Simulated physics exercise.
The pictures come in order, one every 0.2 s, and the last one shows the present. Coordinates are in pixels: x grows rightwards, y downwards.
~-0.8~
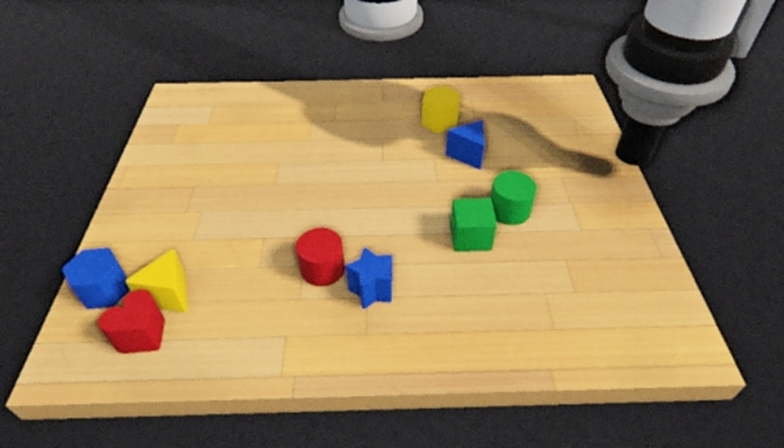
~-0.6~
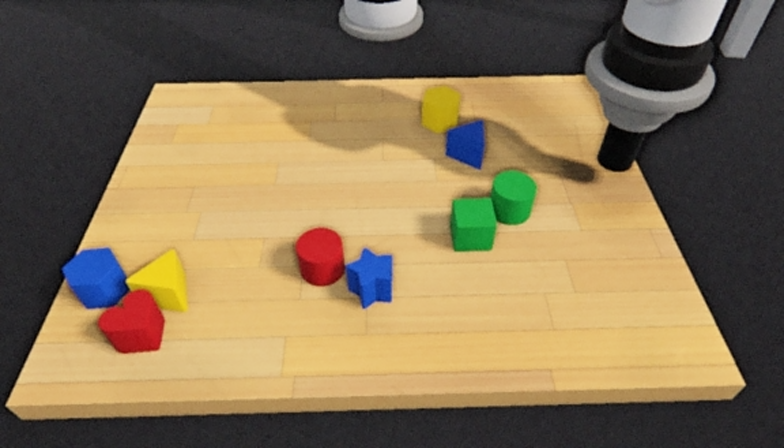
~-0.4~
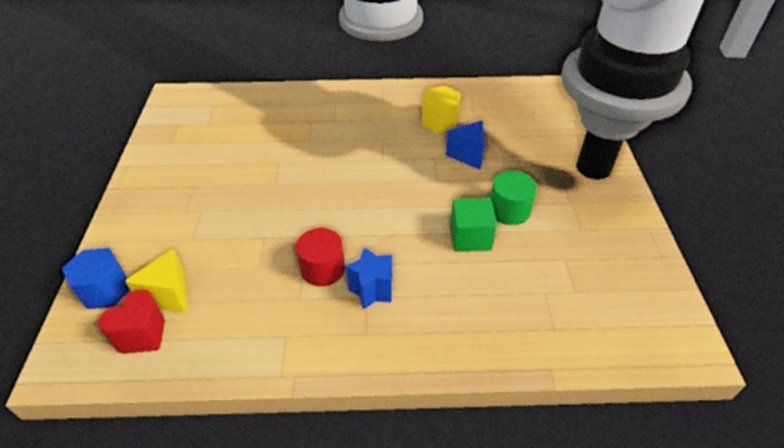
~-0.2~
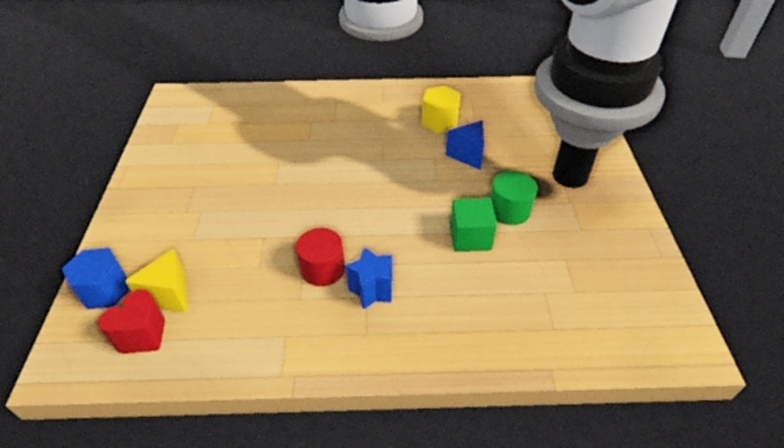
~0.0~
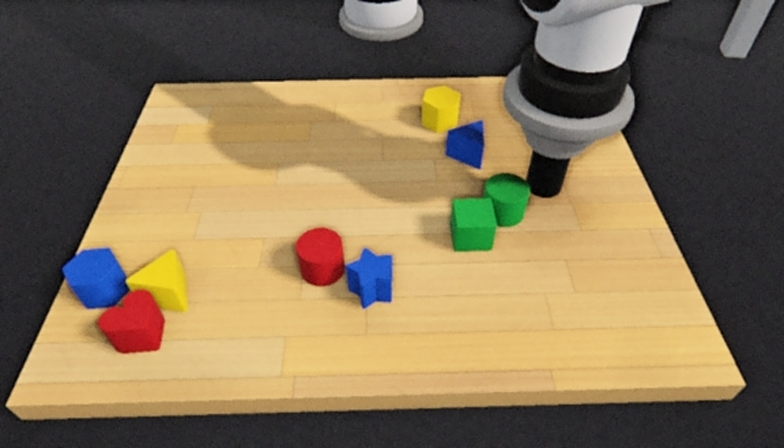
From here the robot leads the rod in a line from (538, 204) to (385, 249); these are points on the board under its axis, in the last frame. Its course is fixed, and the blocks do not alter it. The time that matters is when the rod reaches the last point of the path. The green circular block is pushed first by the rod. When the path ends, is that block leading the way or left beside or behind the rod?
Prediction: Slipped aside.
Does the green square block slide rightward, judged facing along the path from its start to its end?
The answer is no.
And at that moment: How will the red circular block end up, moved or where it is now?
The block stays on its spot.
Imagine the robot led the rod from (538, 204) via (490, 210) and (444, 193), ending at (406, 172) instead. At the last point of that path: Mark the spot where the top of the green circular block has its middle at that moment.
By then it is at (413, 184).
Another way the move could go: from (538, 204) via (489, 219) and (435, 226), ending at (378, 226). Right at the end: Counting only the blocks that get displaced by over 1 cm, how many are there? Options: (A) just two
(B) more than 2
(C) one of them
The correct letter is A.
On the path given first. One third of the way, rod (492, 201); green square block (443, 219), turned 80° anticlockwise; green circular block (452, 190).
Two thirds of the way, rod (440, 216); green square block (416, 237), turned 110° anticlockwise; green circular block (410, 189).
At the end, rod (384, 231); red circular block in place; blue star-shaped block (361, 286), turned 15° clockwise; green square block (387, 255), turned 190° anticlockwise; green circular block (391, 191).
